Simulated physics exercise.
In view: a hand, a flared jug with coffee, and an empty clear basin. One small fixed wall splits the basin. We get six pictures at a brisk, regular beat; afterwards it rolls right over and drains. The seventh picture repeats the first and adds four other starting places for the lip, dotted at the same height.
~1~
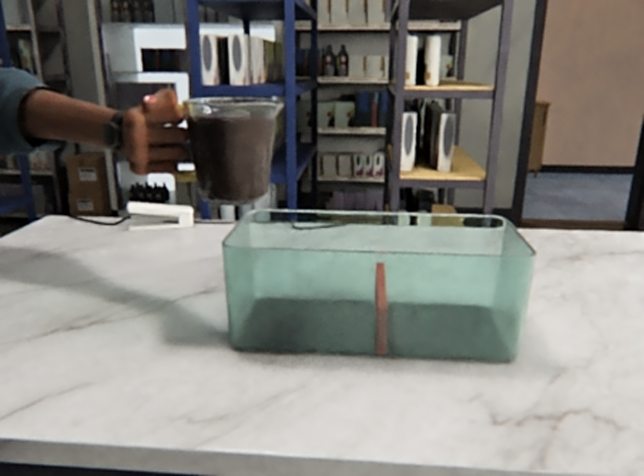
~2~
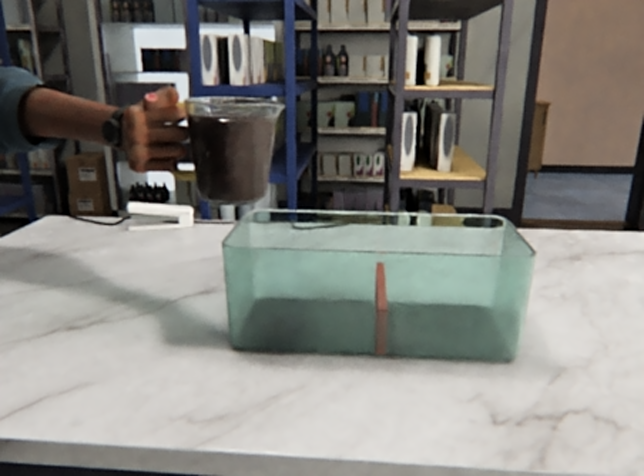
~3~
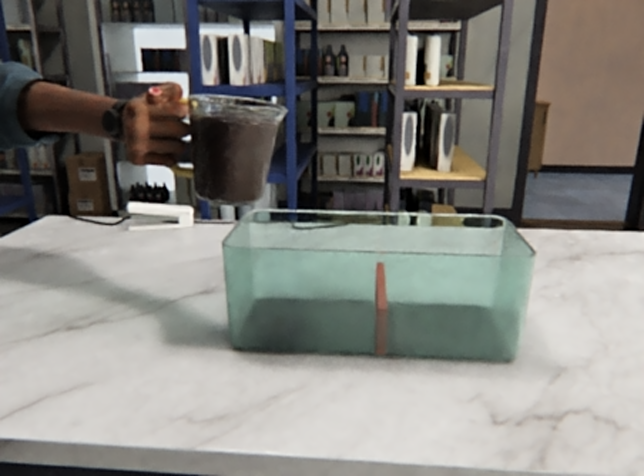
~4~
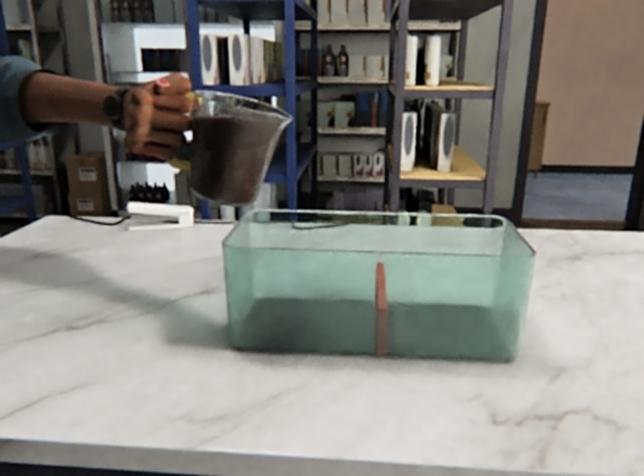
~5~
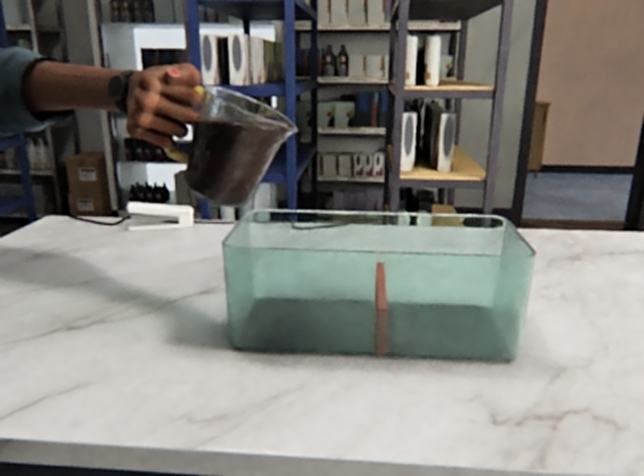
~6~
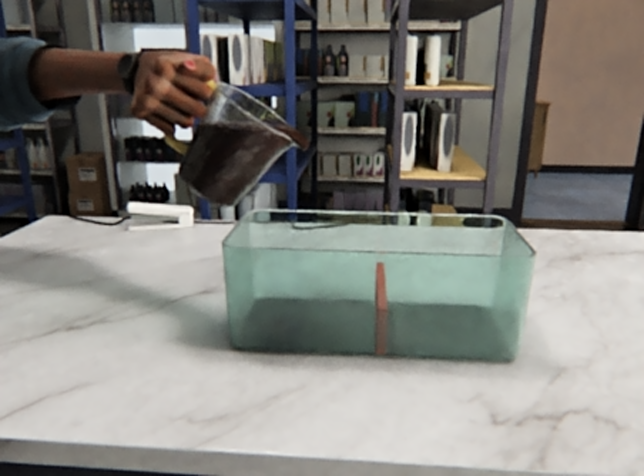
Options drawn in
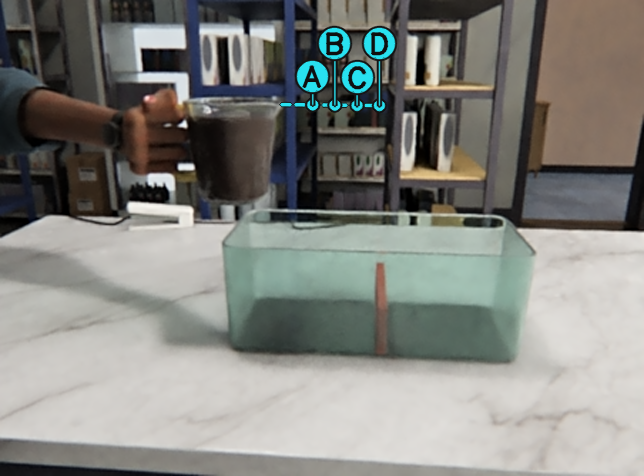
On a marble counter, a hand tilting a glass jug of dark liquid rightward above a clear basin, liquid just reaching the lip.
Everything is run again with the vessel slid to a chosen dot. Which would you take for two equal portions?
Dot B.
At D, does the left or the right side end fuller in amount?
The right one.
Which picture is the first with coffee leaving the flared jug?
Picture 6.
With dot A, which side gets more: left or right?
More ends on the left.
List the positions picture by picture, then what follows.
Upright, lip at (281, 104); basin from (231, 345) to (518, 358); top of the wall at (381, 283); nothing has left yet.
Upright, lip at (283, 106); nothing has left yet.
Tipped about 6°, lip at (286, 110); nothing has left yet.
Tipped about 14°, lip at (291, 118); nothing has left yet.
Tipped about 23°, lip at (296, 129); nothing has left yet.
Tipped about 35°, lip at (299, 143); coffee is over the lip, down to (303, 148).
On the marked copy, A at (312, 104); B at (334, 105); C at (357, 105); D at (379, 105).
If A is chosen, about 88 % ends left of the wall and 11 % right of it.
If B is chosen, about 48 % ends left of the wall and 52 % right of it.
If C is chosen, about 11 % ends left of the wall and 89 % right of it.
If D is chosen, about 1 % ends left of the wall and 98 % right of it.
